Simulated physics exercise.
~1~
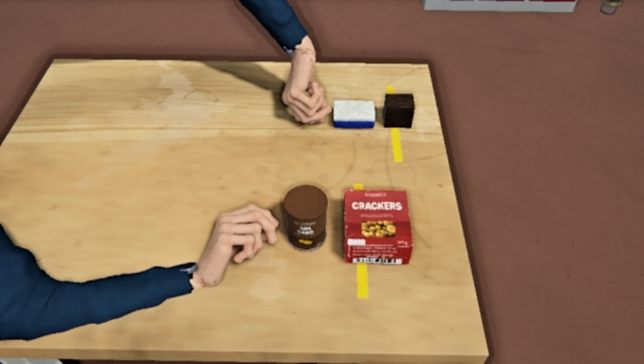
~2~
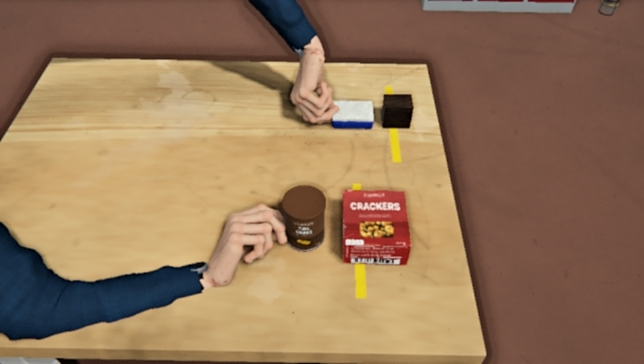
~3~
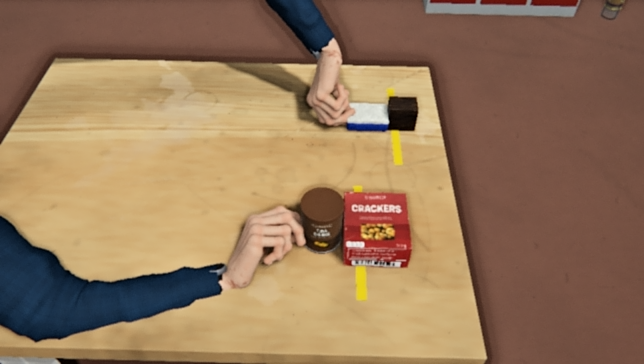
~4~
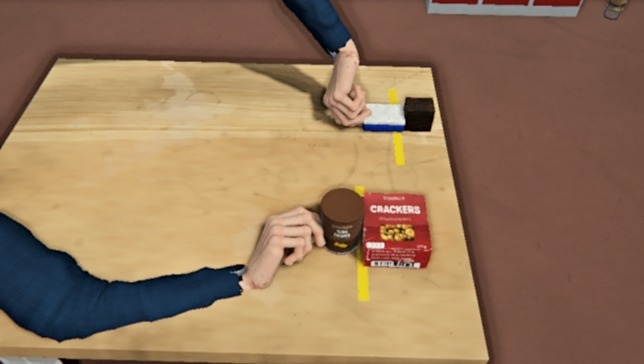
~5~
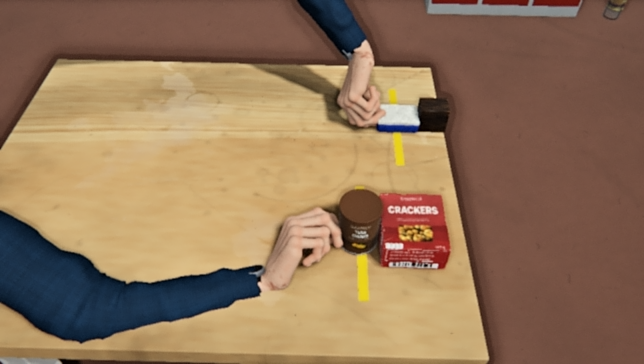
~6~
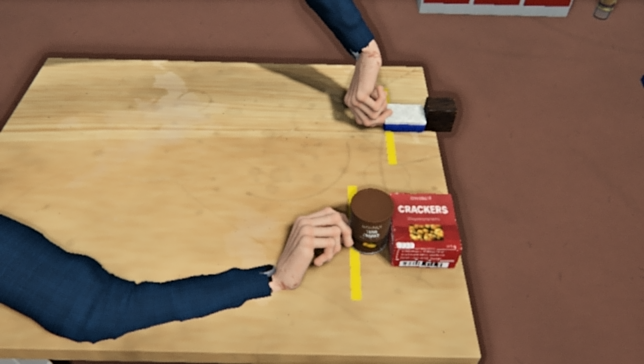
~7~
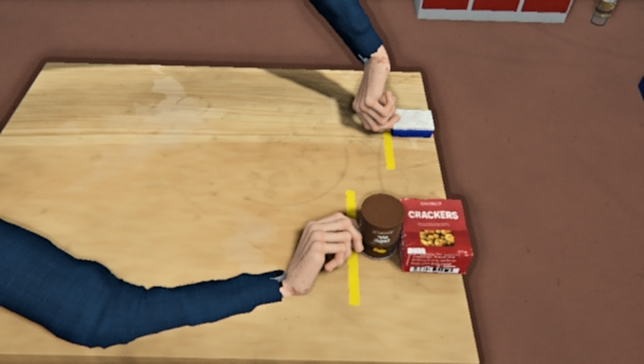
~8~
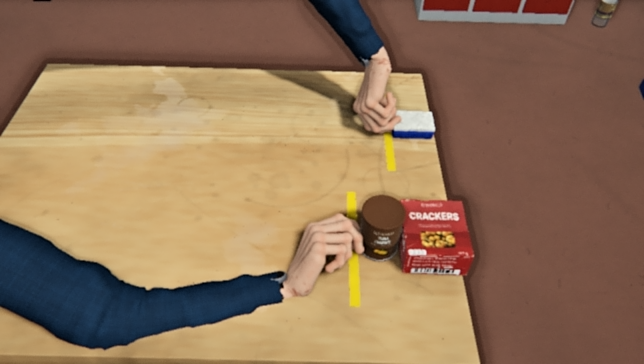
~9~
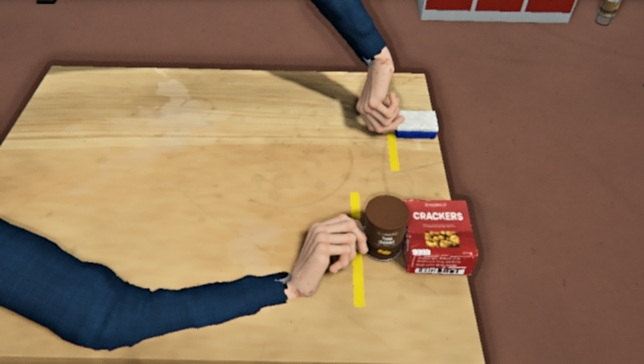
Two hands pushing a brown tin against a red crackers box, which stays on the table, and a sponge against a black block, which falls off.
